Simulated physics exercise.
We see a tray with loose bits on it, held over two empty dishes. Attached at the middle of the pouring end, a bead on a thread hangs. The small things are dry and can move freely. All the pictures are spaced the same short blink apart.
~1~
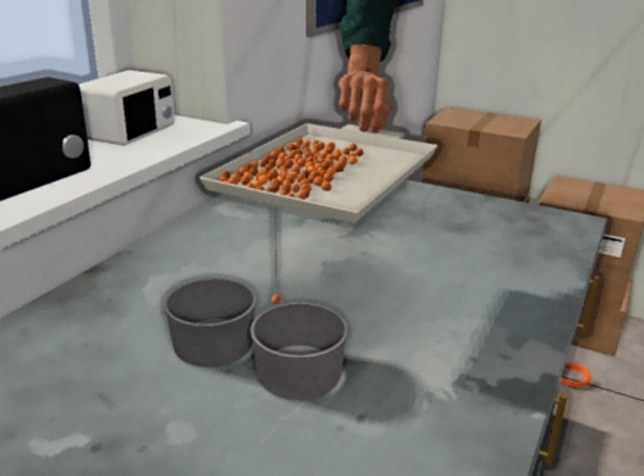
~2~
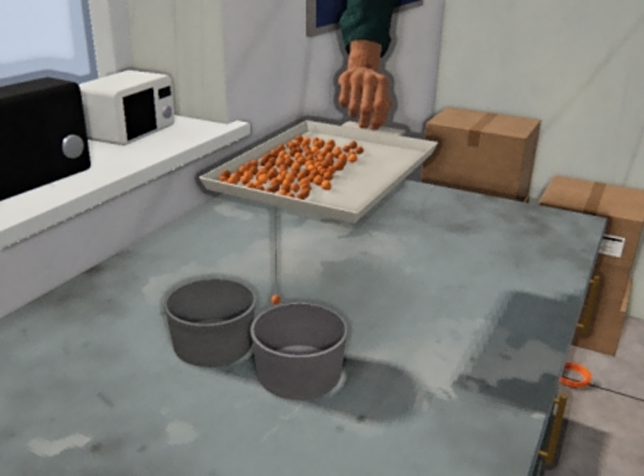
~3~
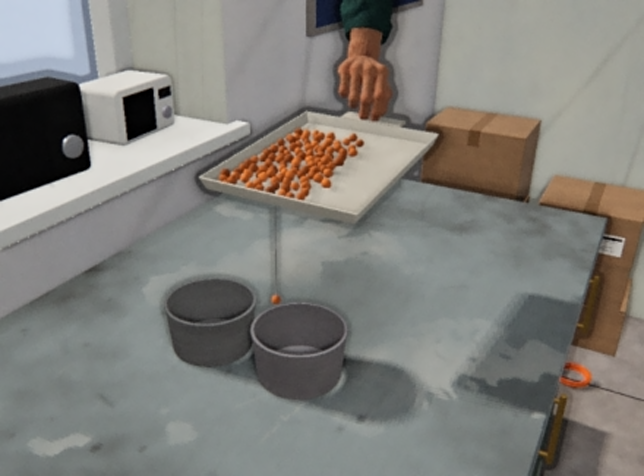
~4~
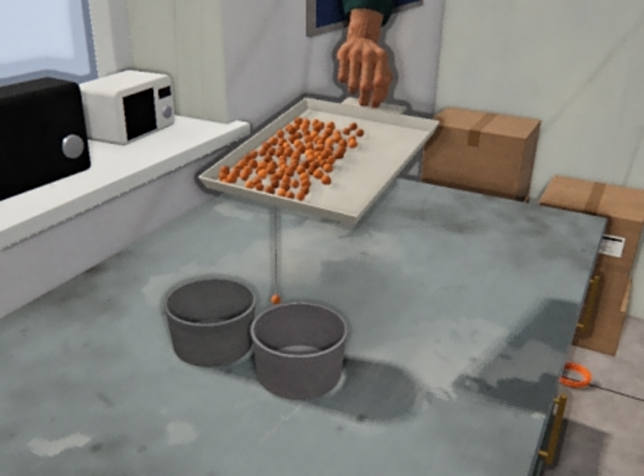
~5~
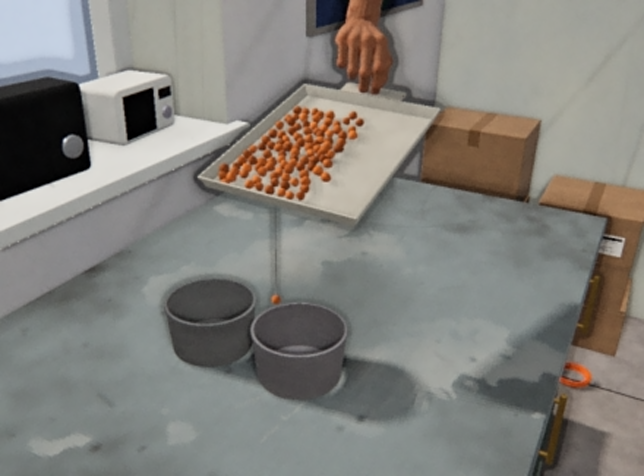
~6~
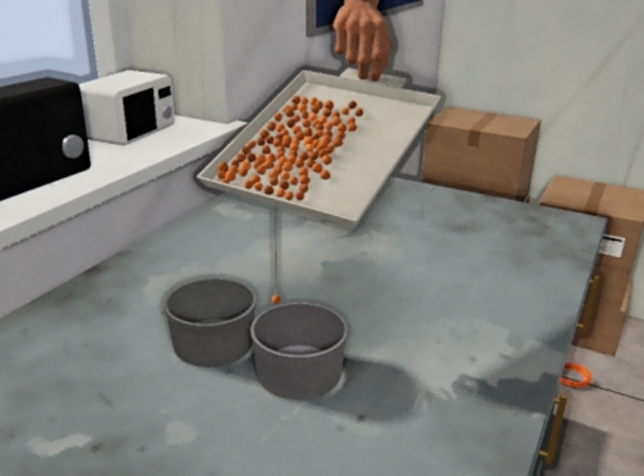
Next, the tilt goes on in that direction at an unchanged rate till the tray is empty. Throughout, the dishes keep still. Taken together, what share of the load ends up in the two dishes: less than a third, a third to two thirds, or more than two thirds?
Between the two of them they take in a middle share, a third to two thirds.
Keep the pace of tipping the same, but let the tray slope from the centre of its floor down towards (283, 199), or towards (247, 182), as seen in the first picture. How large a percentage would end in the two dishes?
Roughly 70 % in the first case and 80 % in the second.
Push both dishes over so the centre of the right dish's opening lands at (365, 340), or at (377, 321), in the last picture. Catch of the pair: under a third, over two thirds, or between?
In order: In the middle band, then below one third.
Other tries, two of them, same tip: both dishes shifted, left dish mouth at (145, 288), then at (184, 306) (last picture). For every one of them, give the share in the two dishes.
Approximately 30 percent, followed by approximately 60 percent.
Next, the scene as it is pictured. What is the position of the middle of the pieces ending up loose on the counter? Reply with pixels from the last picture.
Look around pixel (253, 412).
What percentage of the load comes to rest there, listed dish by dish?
Left dish around 10 percent; right dish around 40 percent.
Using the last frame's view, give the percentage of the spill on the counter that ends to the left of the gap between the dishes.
Share on the left: Near 60 %.
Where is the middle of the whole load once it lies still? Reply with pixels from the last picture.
About pixel (282, 382).
Soon after the last picture, tray tipped steeply; nearly all on the tray; a stray few in the air.
A little later, tray tipped right over; about two thirds on the tray; a small part in the right dish; a small part outside both; about a quarter in the air.
Later still, tray tipped past a quarter turn; about a third in the right dish; a small part in the left dish; about half outside both.
At rest, tray tipped past a quarter turn; about a third in the right dish; a small part in the left dish; about half outside both.
